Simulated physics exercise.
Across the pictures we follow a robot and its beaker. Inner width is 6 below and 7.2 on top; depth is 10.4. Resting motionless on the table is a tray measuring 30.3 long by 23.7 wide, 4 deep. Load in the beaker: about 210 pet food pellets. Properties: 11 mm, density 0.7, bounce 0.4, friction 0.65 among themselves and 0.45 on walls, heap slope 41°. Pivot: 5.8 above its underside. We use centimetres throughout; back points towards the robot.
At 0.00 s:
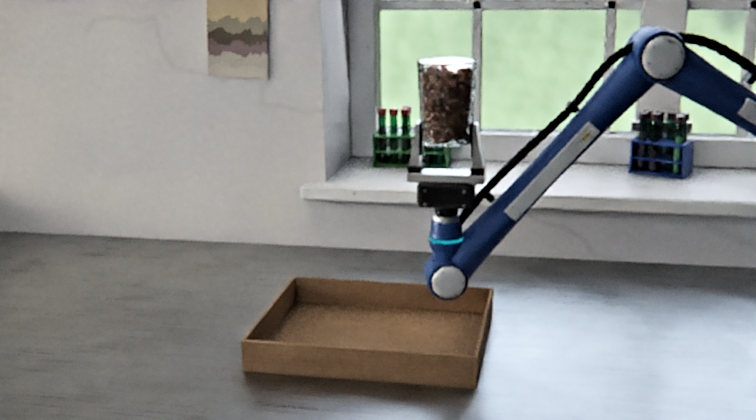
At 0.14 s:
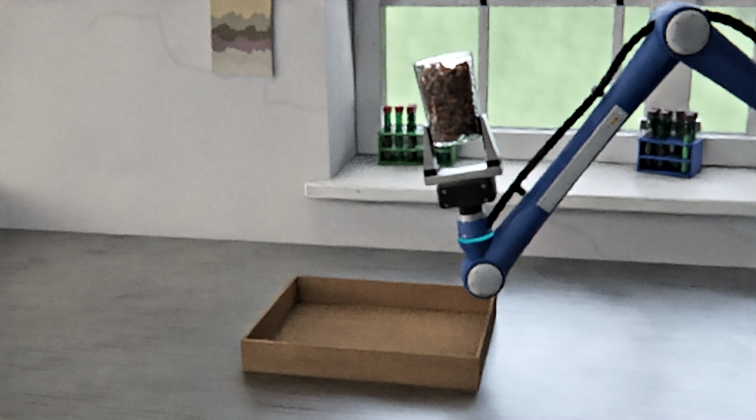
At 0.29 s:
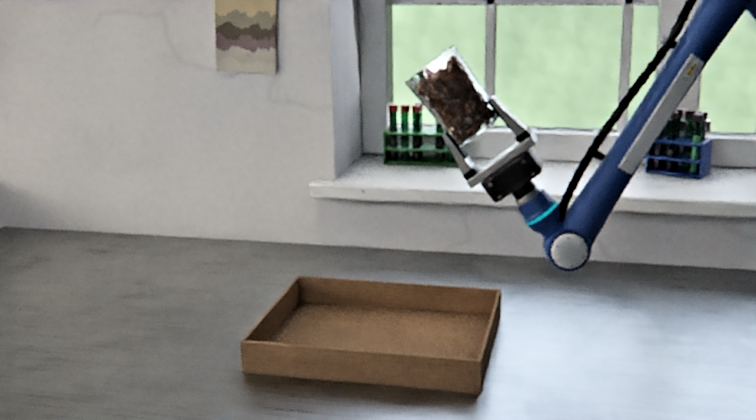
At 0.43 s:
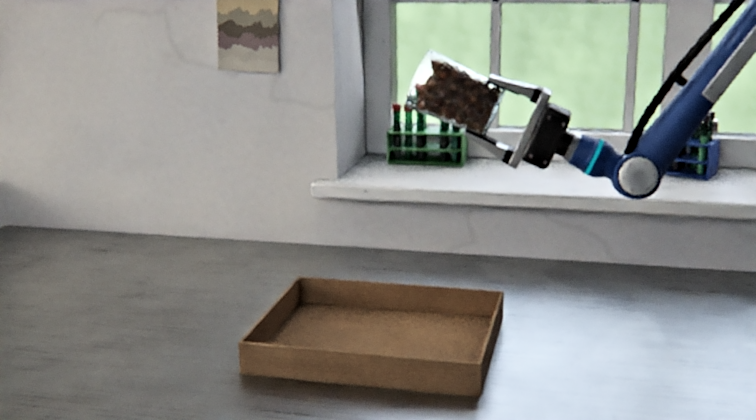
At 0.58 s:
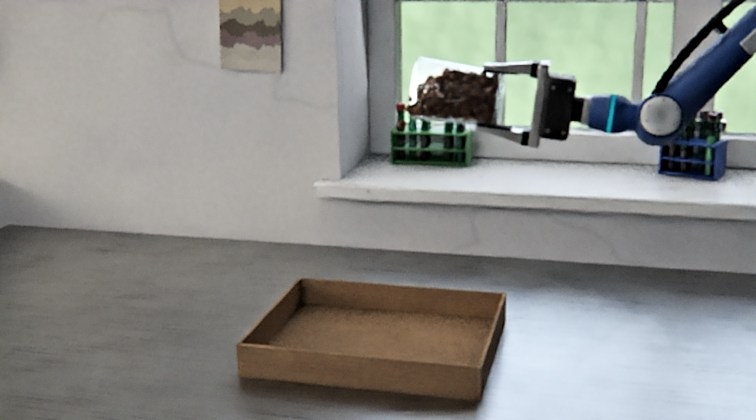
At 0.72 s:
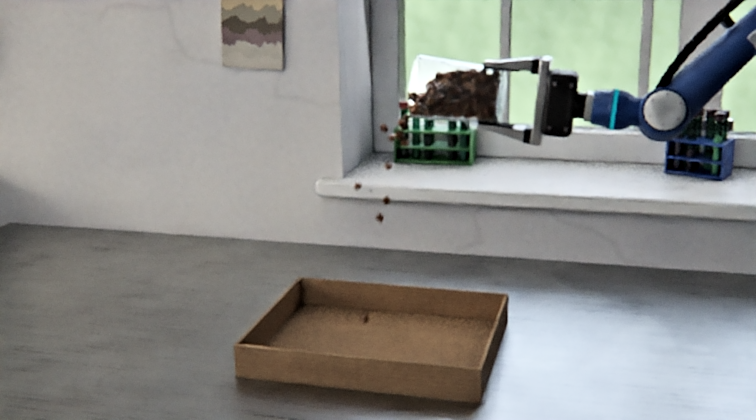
In the video, a blue robotic arm holds a clear beaker of brown pellets upright above a shallow tray, then tilts it leftward until it lies nearly horizontal, and a few pellets drop from its mouth toward the tray.
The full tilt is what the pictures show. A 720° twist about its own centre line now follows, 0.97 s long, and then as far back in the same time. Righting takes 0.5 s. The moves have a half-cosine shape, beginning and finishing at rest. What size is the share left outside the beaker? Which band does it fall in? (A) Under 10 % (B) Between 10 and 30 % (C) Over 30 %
(C) Over 30 %.
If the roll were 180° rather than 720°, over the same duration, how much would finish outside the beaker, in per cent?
In that case it would be around 35 percent.
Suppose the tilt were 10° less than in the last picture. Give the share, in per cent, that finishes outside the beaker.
I'd say close to 10 in a hundred.
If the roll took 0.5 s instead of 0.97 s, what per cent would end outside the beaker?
In that case around 15 percent.
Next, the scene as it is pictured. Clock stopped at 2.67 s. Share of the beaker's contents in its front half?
That comes to around 35 per cent.
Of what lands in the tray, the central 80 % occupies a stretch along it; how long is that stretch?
Spread length: Close to 14 cm.
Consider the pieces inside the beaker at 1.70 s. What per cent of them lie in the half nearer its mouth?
Mouth-half fraction: Approx. 40 %.
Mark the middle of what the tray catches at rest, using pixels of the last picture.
Roughly at pixel (356, 341).
After 1.70 s, tipped 85°, highest piece 37 above the table; 148 in the beaker, 49 in the tray, 1 on the table or floor, 10 in flight or on a rim.
After 2.67 s, tipped 85°, highest piece 37 above the table; 109 in the beaker, 91 in the tray, 1 on the table or floor, 7 in flight or on a rim.
After 3.36 s, upright, highest piece 37 above the table; 107 in the beaker, 100 in the tray, 1 on the table or floor.
After 4.06 s, upright, highest piece 37 above the table; 107 in the beaker, 100 in the tray, 1 on the table or floor.
In the end, 107 in the beaker, 100 in the tray, 1 on the table or floor. That is 49 % outside the beaker.
